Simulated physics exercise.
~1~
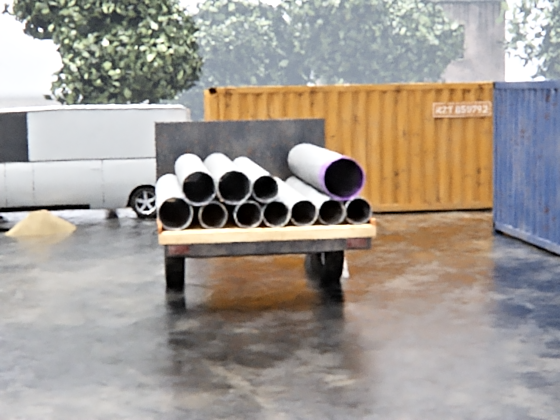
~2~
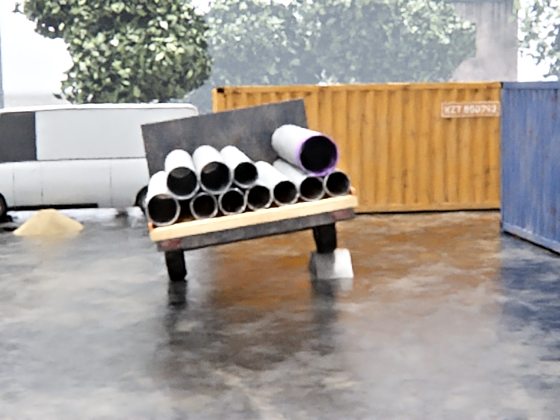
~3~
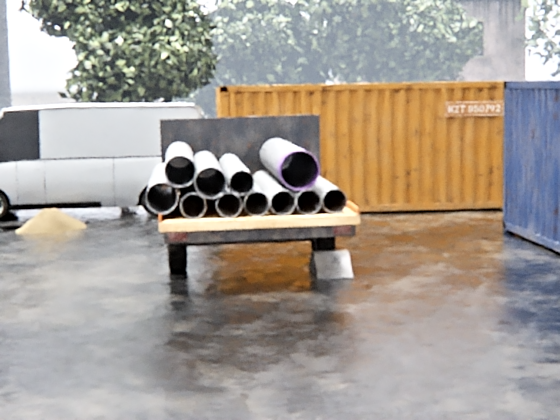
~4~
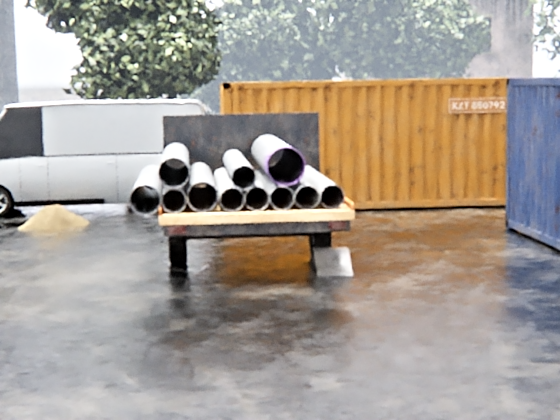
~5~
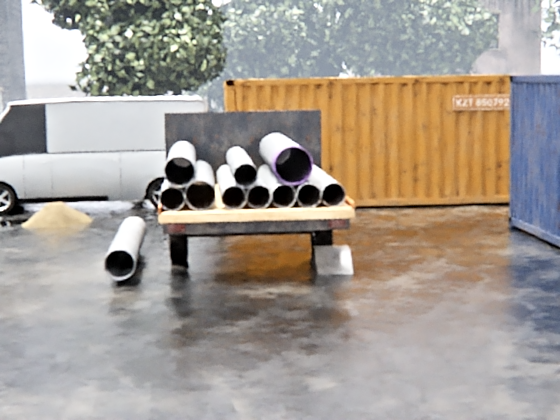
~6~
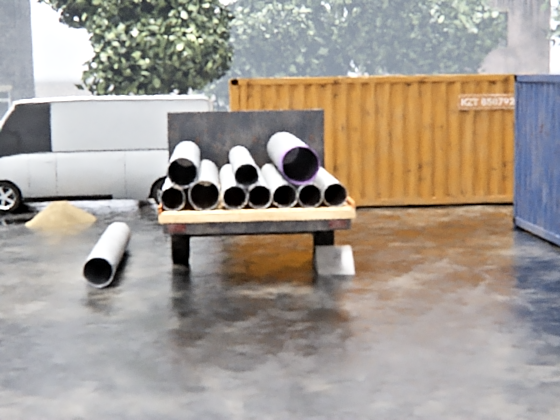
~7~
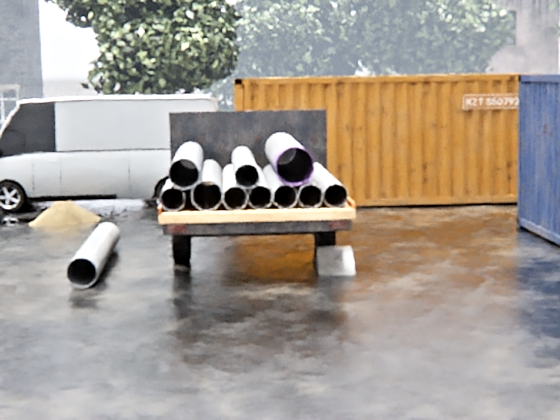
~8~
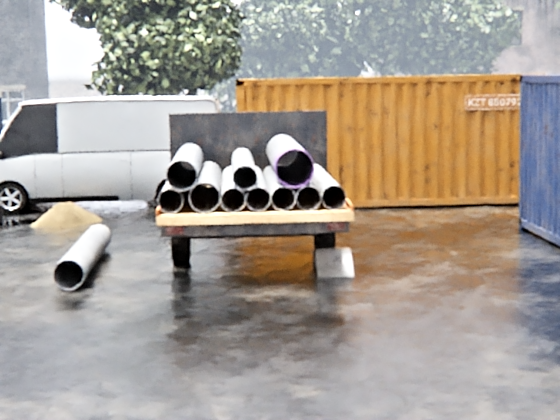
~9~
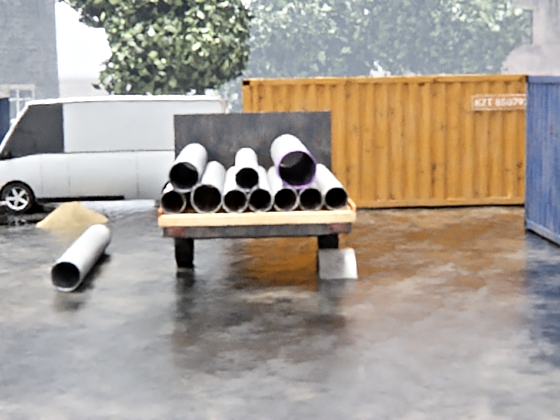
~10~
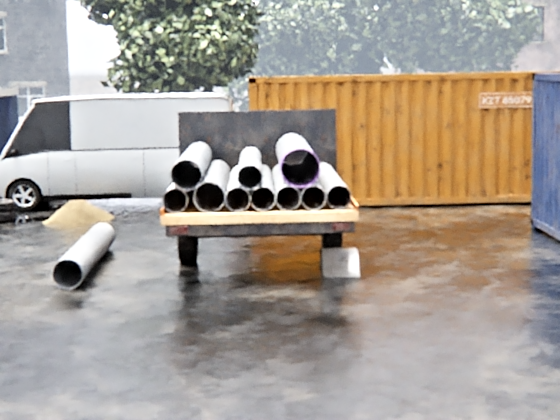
A flatbed trailer stacked with loose pipes tilted as its right wheel went over a white block, then levelled, and the pipes rolled left until one dropped off onto the wet ground, while the purple-rimmed one stayed on top of the pile.
